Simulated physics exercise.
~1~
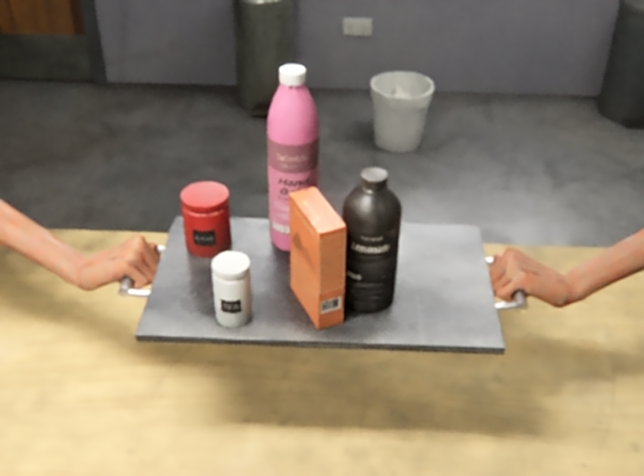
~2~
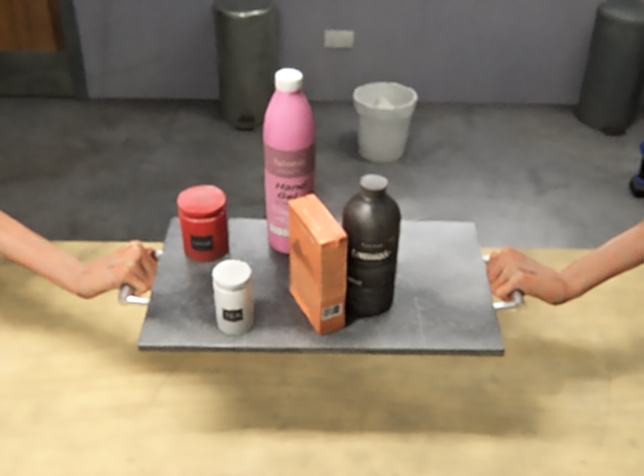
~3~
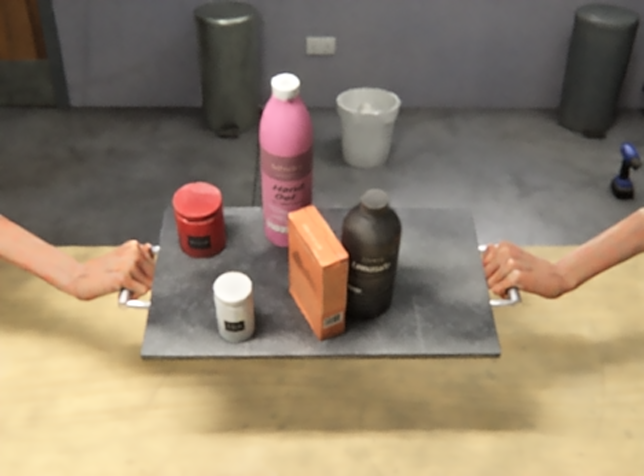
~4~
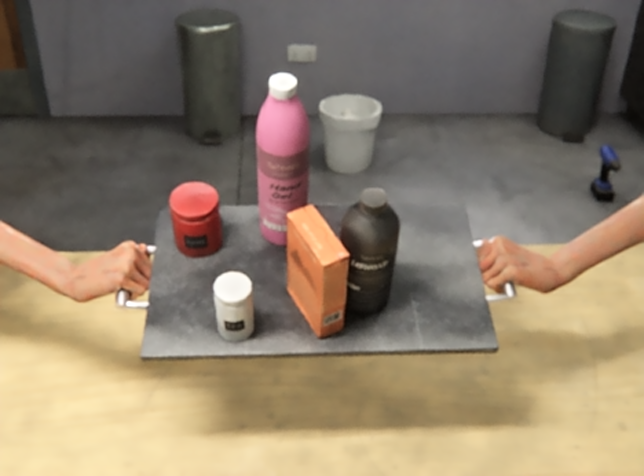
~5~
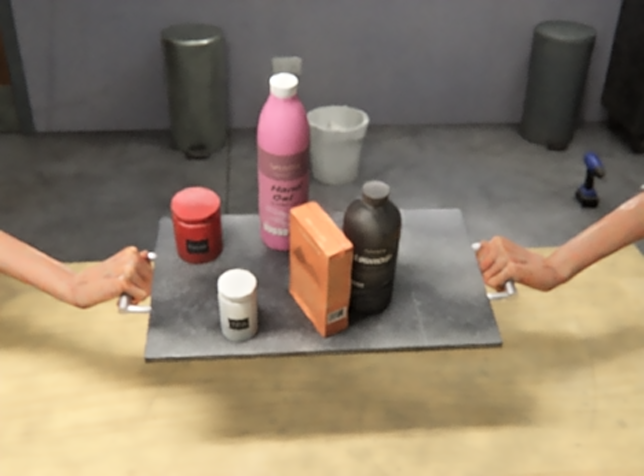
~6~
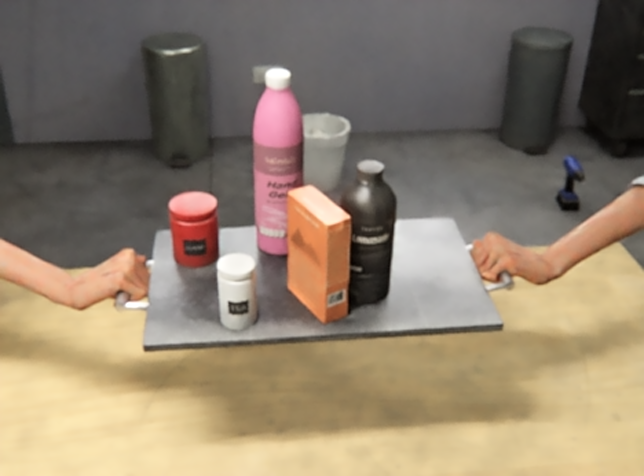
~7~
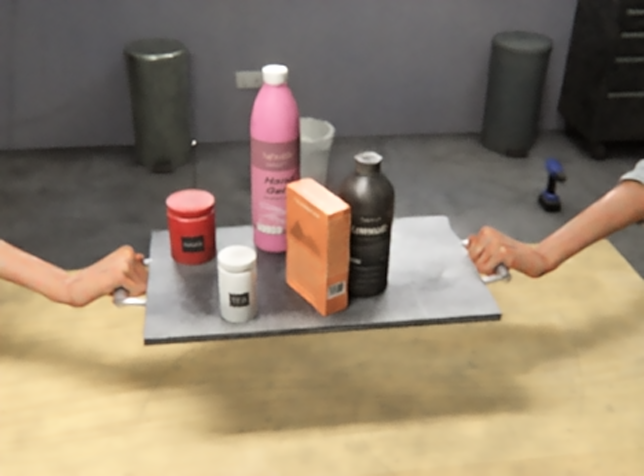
In a grey-walled room, two hands held a flat tray carrying a red jar, a white shaker, an orange packet, and pink and black bottles, tipped its near edge down, then levelled it again, with all five items still standing in place.
